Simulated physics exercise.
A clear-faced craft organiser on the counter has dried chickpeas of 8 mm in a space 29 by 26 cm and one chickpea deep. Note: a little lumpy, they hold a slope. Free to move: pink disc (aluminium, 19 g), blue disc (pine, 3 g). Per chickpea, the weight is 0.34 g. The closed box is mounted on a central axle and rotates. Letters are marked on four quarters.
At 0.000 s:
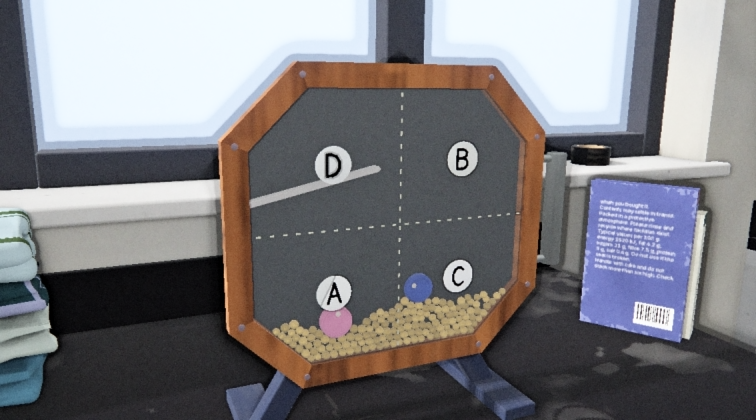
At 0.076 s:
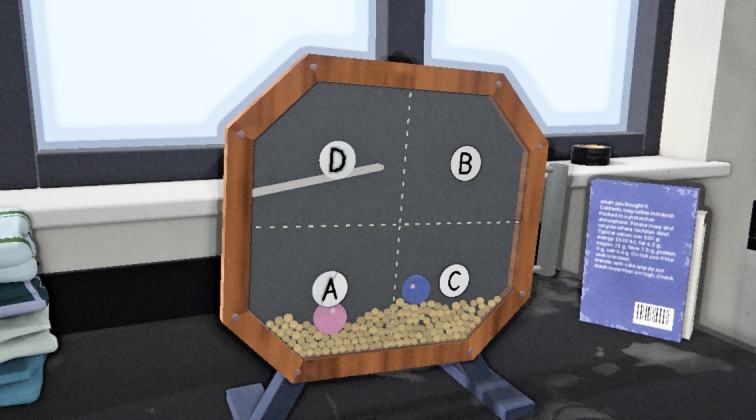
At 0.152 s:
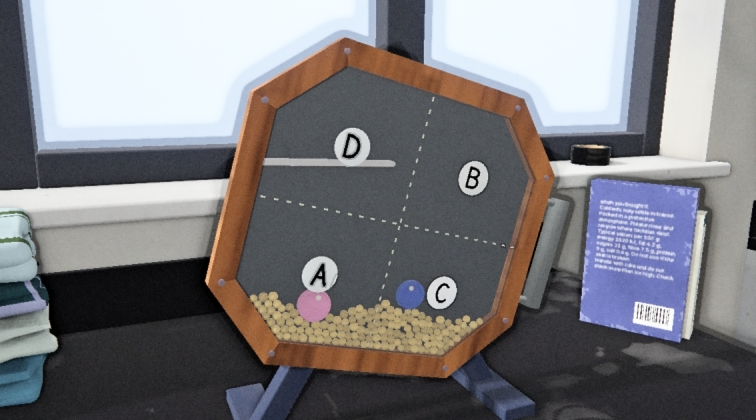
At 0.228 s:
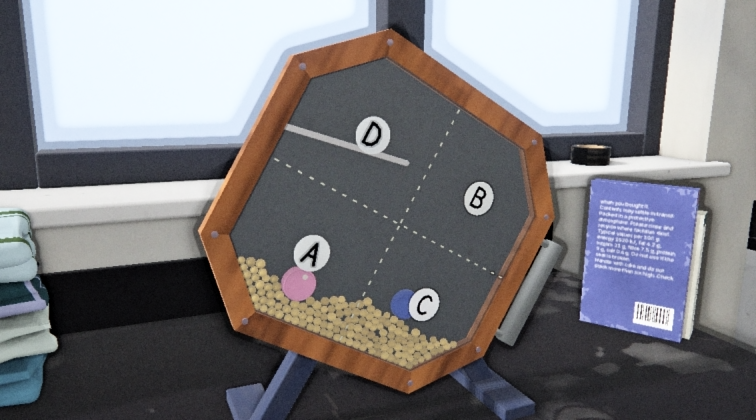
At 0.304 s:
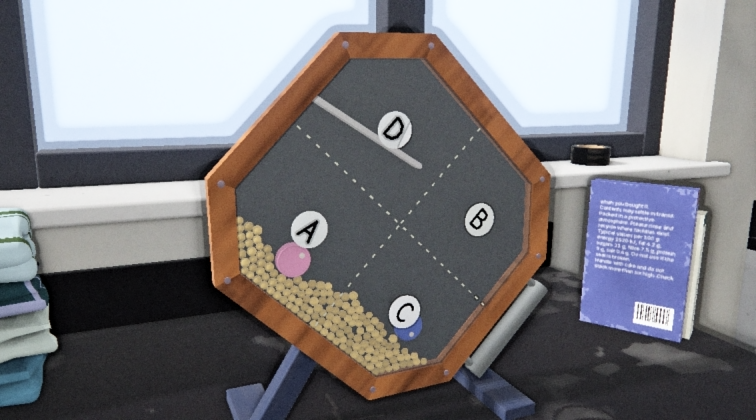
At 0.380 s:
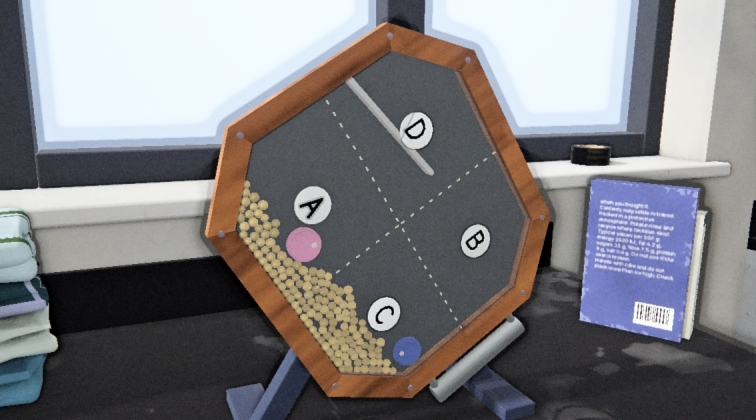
To begin with, a wood-framed octagonal box stands nearly level on the counter, with a pink disc and a blue disc resting on small tan balls. The box turns clockwise, and the balls form a steepening slope on the left as the pink disc rises and the blue disc slides to its foot.
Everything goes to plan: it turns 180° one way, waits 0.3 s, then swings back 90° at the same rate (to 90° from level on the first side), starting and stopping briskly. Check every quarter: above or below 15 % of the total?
Quarter A below, quarter B above, quarter C above, quarter D below 15 %.
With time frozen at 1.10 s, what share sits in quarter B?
I'd say close to 90 in a hundred.
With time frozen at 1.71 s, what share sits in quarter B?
I'd put it around 85 in a hundred.
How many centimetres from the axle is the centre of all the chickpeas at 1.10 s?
Left by about 8 cm and below by about 7 cm.
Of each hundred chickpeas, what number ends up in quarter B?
Roughly 70%.
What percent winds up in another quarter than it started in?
Moved share: About 80 per cent.
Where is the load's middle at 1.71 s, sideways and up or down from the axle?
I'd put it near 2 centimetres to the right and 10 centimetres below.
By 1.10 s, it stands 180° clockwise; the chickpeas' middle is 8 cm left of and 7 cm below the centre; B 90 %, C 5 %, D 5 %.
By 1.71 s, it stands 136° clockwise; the chickpeas' middle is 2 cm right of and 10 cm below the centre; B 85 %, D 15 %.
By 2.02 s, it stands 90° clockwise; the chickpeas' middle is 8 cm right of and 7 cm below the centre; B 90 %, D 10 %.
Settled by 3.0 s, it stands 90° clockwise; A 0 %, B 70 %, C 30 %, D 0 %.
